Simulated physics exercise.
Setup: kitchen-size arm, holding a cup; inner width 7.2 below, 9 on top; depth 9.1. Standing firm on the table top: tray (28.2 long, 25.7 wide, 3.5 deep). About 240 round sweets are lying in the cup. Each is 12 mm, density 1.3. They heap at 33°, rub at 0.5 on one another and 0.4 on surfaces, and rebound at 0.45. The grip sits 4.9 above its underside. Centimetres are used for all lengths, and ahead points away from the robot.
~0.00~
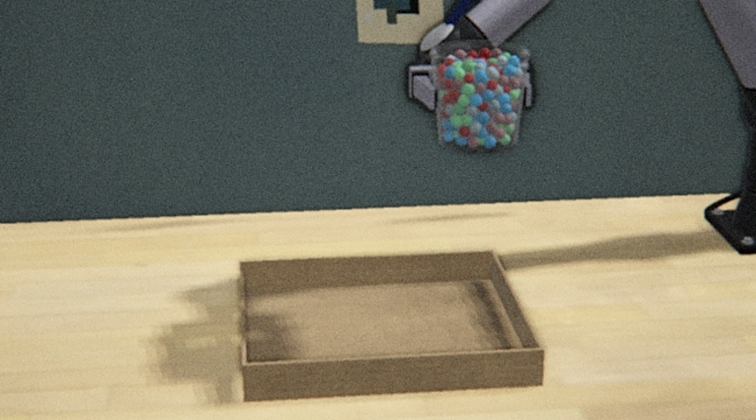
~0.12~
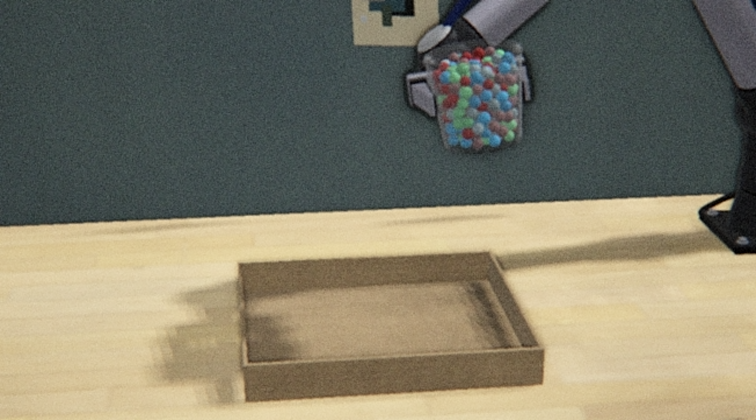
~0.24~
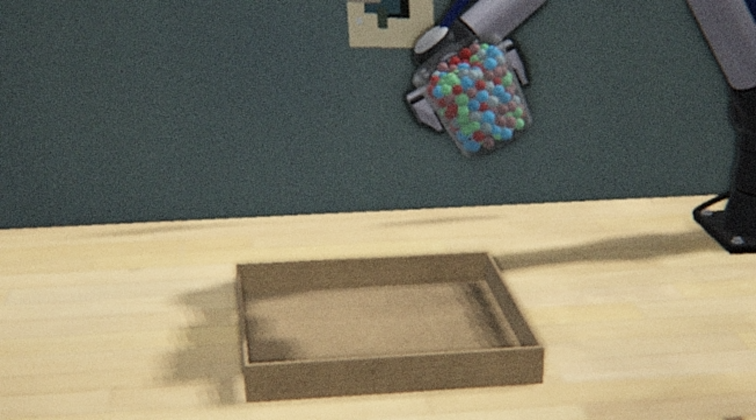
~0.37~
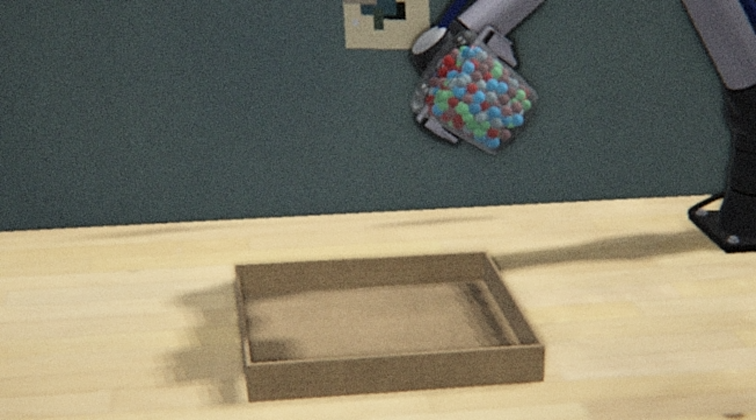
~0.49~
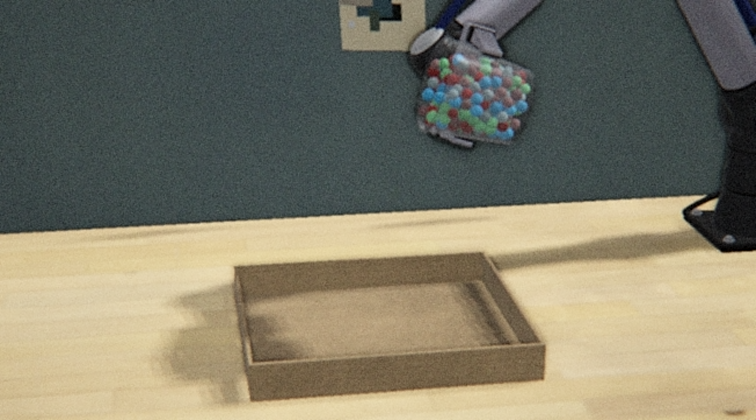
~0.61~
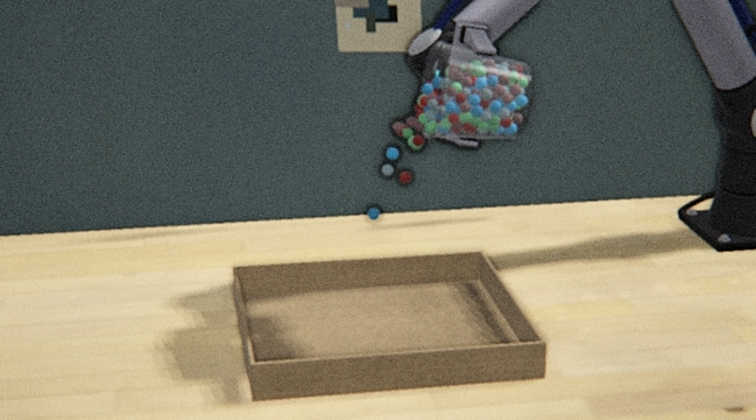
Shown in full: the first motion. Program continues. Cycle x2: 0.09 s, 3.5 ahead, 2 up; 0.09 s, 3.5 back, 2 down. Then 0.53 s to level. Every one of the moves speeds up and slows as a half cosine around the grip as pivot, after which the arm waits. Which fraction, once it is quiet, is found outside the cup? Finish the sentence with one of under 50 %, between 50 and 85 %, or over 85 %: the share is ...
The share is over 85 %.
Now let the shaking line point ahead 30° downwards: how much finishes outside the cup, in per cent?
Result: Approx. 65 %.
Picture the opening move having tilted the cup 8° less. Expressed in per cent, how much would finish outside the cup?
About 90 percent.
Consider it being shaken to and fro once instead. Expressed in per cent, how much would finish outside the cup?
About 95 per cent in that case.
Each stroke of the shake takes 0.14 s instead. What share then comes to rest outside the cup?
Roughly 75 percent would.
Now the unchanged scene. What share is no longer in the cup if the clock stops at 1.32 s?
100 %.
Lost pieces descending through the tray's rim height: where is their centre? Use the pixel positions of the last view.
I'd say somewhere around (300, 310).
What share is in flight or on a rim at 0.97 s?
Roughly 12 per cent.
By 0.97 s, tilted 80° forward, highest piece 24 above the table; 201 in the tray, 11 in the cup, 2 on the table or floor, 30 in flight or on a rim.
By 1.32 s, tilted 20° forward, highest piece 23 above the table; 223 in the tray, 15 on the table or floor, 6 in the cup.
By 1.70 s, level, highest piece 23 above the table; 223 in the tray, 15 on the table or floor, 6 in the cup.
By 2.75 s, level, highest piece 23 above the table; 223 in the tray, 15 on the table or floor, 6 in the cup.
Final count, 223 in the tray, 15 on the table or floor, 6 in the cup. That is 98 % outside the cup.
